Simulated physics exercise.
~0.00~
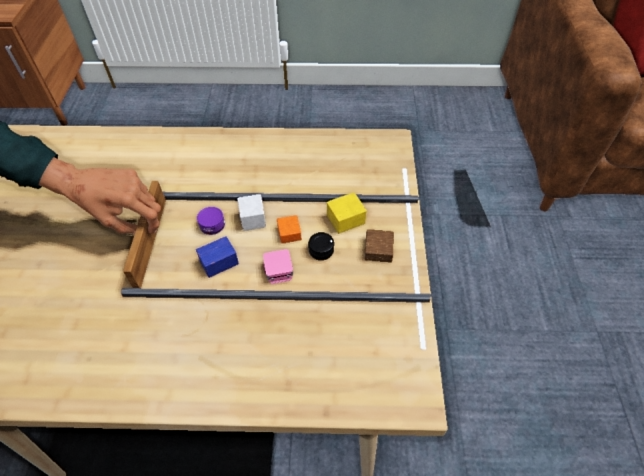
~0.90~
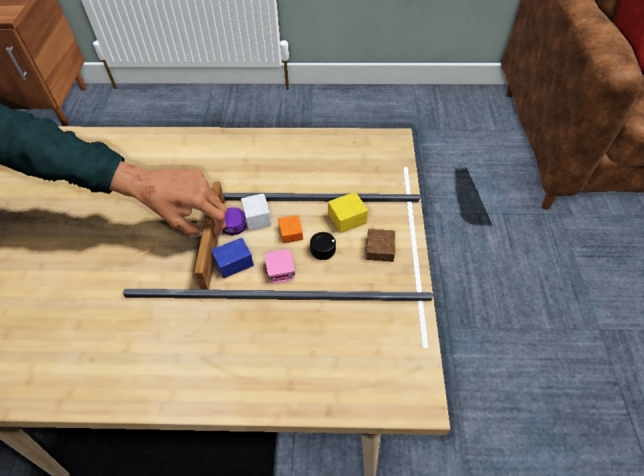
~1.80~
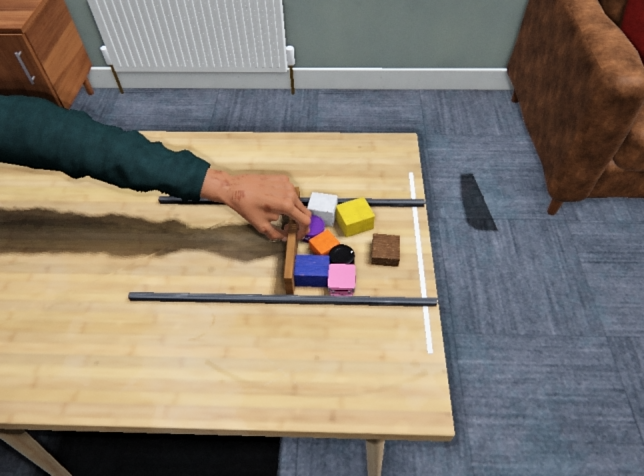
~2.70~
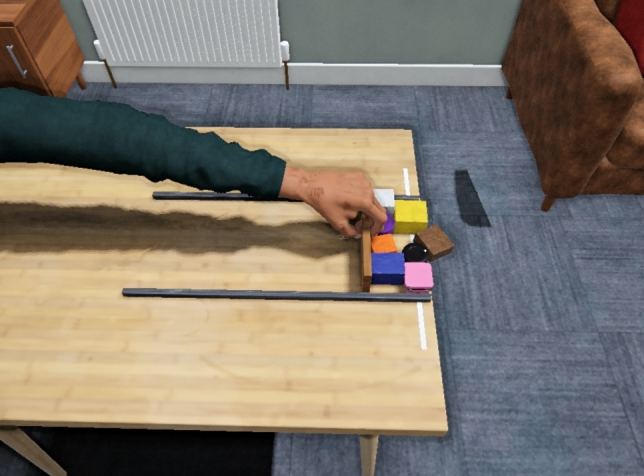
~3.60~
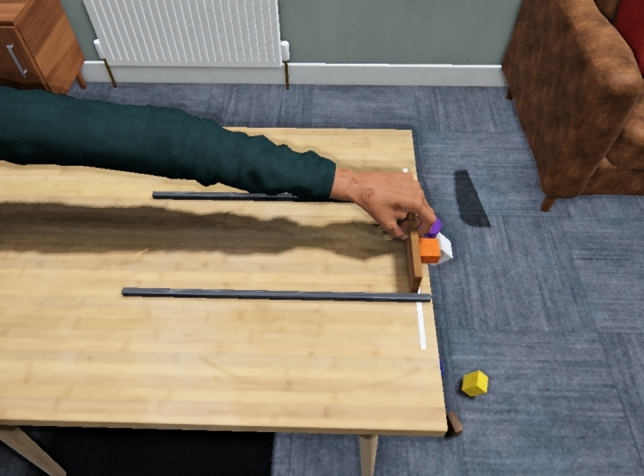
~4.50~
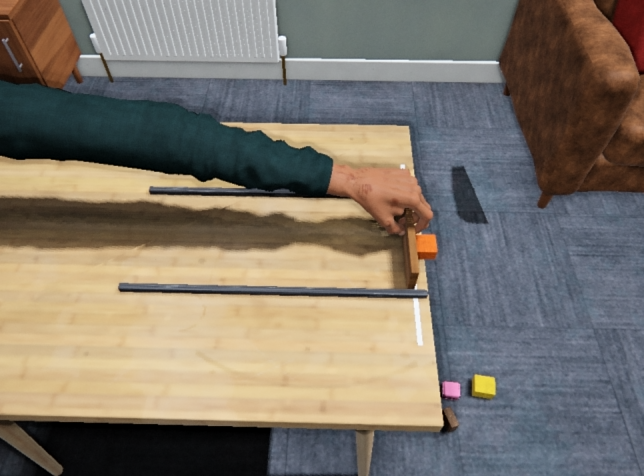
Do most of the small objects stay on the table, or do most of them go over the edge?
Most of them go over the edge, well over four in all. Only the orange block is left at the table's edge by the board.
